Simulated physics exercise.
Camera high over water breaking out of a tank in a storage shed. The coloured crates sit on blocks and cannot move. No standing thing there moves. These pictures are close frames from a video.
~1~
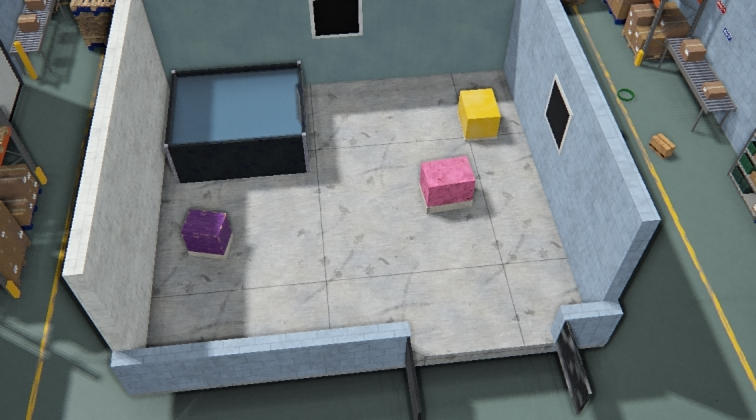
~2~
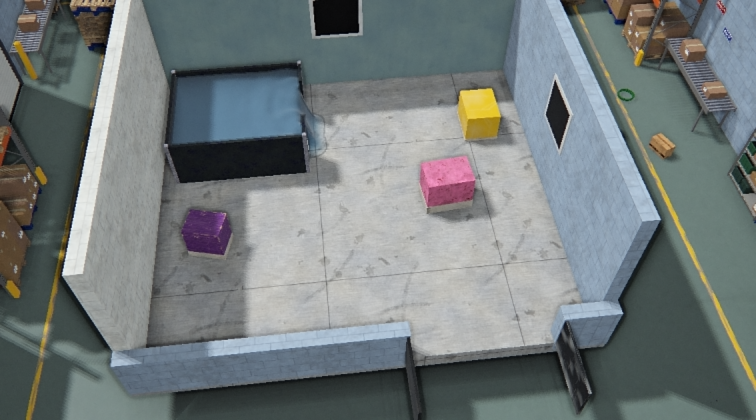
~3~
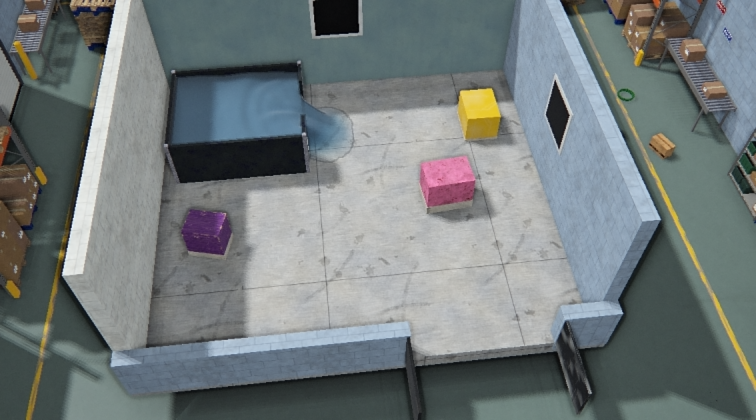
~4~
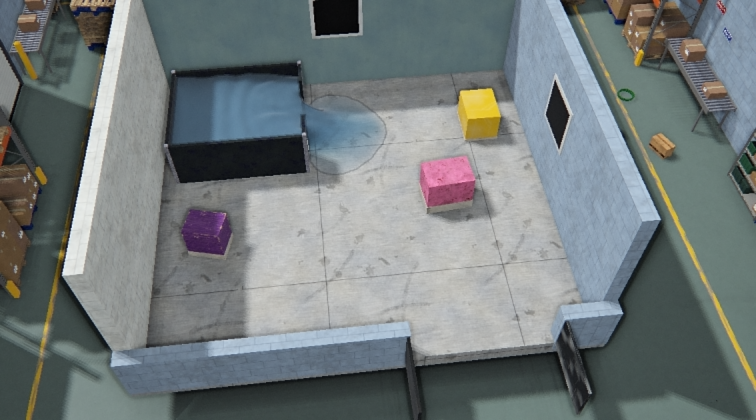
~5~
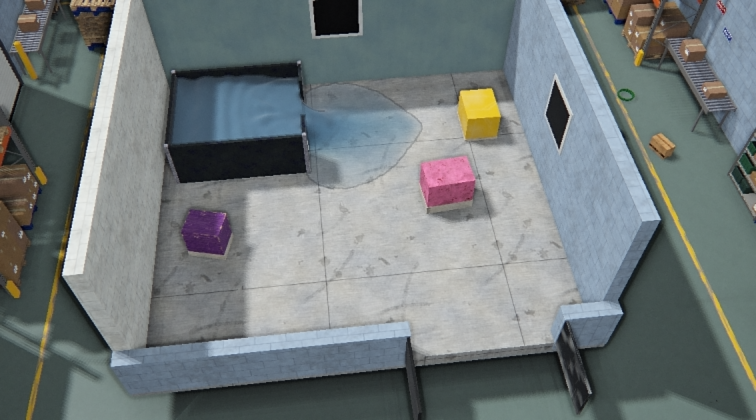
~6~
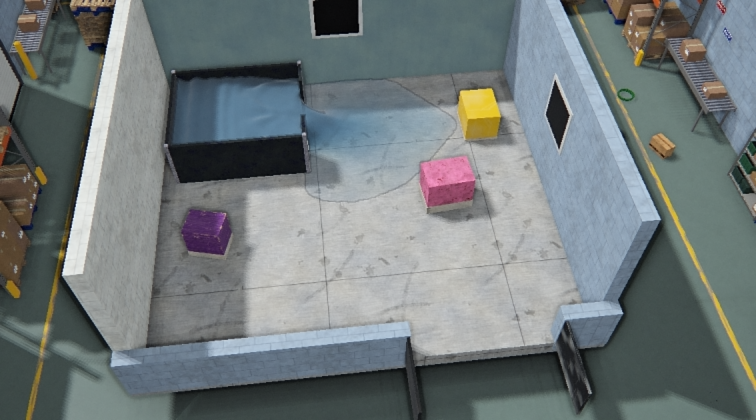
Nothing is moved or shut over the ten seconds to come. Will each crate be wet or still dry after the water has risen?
Afterwards the yellow crate is wet, the pink crate is wet, the purple crate is still dry.
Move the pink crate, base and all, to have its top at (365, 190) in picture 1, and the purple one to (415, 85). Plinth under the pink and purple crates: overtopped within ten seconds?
The pink crate stays untouched, the purple crate is flooded.
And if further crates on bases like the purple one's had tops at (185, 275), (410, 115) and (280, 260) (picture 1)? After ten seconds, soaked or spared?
Stays clear, then is reached, then stays clear.
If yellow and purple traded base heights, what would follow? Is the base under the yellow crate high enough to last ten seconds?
The yellow one is reached.
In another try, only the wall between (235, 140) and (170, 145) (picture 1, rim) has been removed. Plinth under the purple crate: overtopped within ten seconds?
In my view the purple crate gets reached.
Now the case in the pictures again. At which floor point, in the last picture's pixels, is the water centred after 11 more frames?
Somewhere around (325, 136) in the last view.
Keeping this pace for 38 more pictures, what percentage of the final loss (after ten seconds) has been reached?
By then, close to 55 % of it.
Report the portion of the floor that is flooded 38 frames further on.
Around 70 percent of it.
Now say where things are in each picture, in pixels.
The open tank at (237, 106) is whole and still, in the first frame.
Water pours out at (303, 121) and has run to (317, 153), in the second frame.
The front is at (345, 151), out from the gap at (303, 123), in the third frame.
The front is at (381, 124), out from the gap at (303, 123), in the fourth frame.
Water pours out at (303, 124) and has run to (418, 127), in the fifth frame.
The front is at (451, 126), out from the gap at (303, 123), in the sixth frame.
A moment on, water covers 35 % of the floor; the yellow crate water round its plinth, the pink crate water round its plinth, the purple crate not reached.
Next, water covers 40 % of the floor; the yellow crate water round its plinth, the pink crate water round its plinth, the purple crate not reached.
Then, water covers 55 % of the floor; the yellow crate water round its plinth, the pink crate water round its plinth, the purple crate not reached.
Later, water covers 70 % of the floor; the yellow crate water round its plinth, the pink crate water round its plinth, the purple crate not reached.
In the end, water covers 95 % of the floor; the yellow crate was topped, the pink crate was topped, the purple crate stayed above the water.
